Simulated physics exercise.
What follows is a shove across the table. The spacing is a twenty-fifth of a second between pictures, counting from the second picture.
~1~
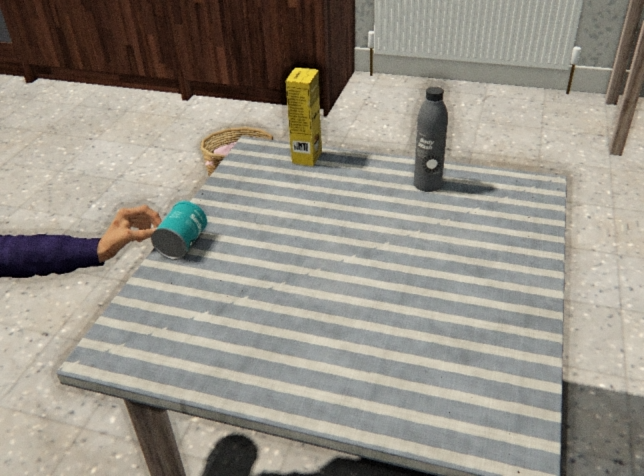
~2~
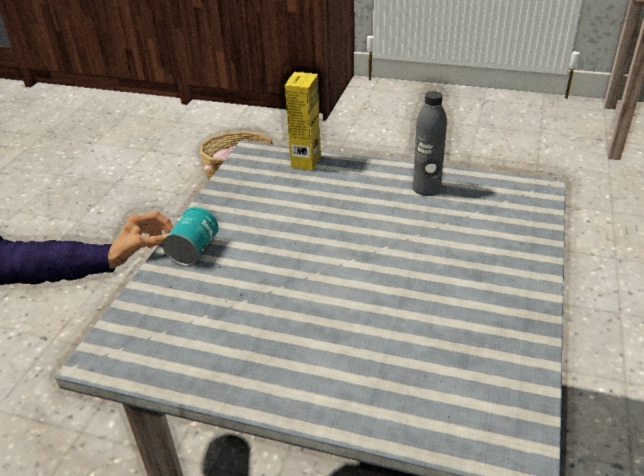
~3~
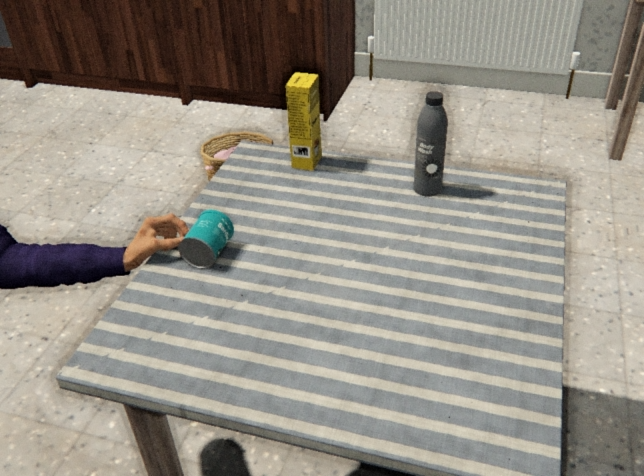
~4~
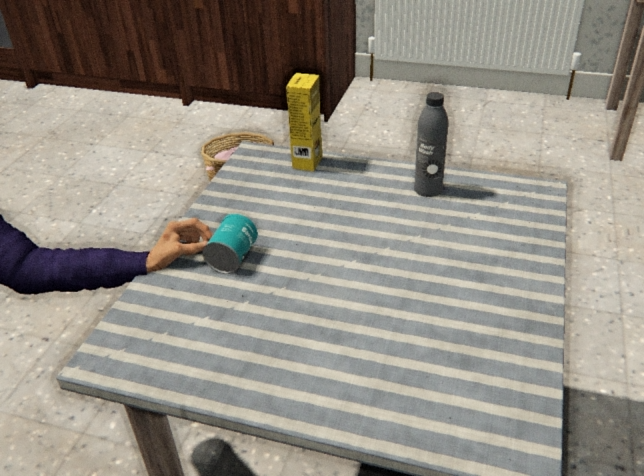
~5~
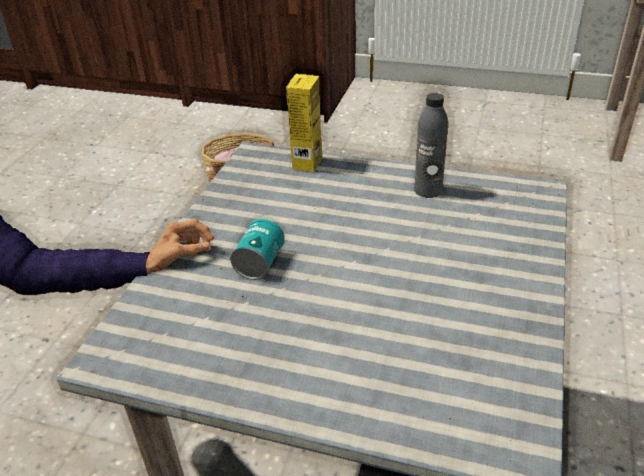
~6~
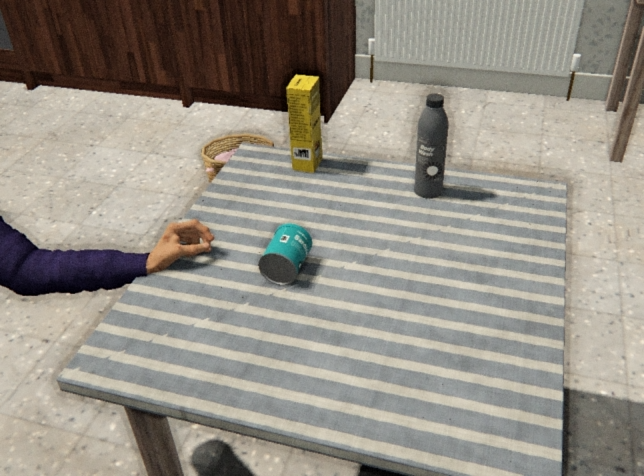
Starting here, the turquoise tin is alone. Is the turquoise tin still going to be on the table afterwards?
No. It ends away from the tabletop.
Then, 0.20 s past the last view, turquoise tin displaced well along near (427, 278).
Then, 0.40 s past the last view, turquoise tin now off the table.
Then, 0.70 s past the last view, things are still on the move.
Then, 0.90 s past the last view, as before.
Finally, off the table, turquoise tin.
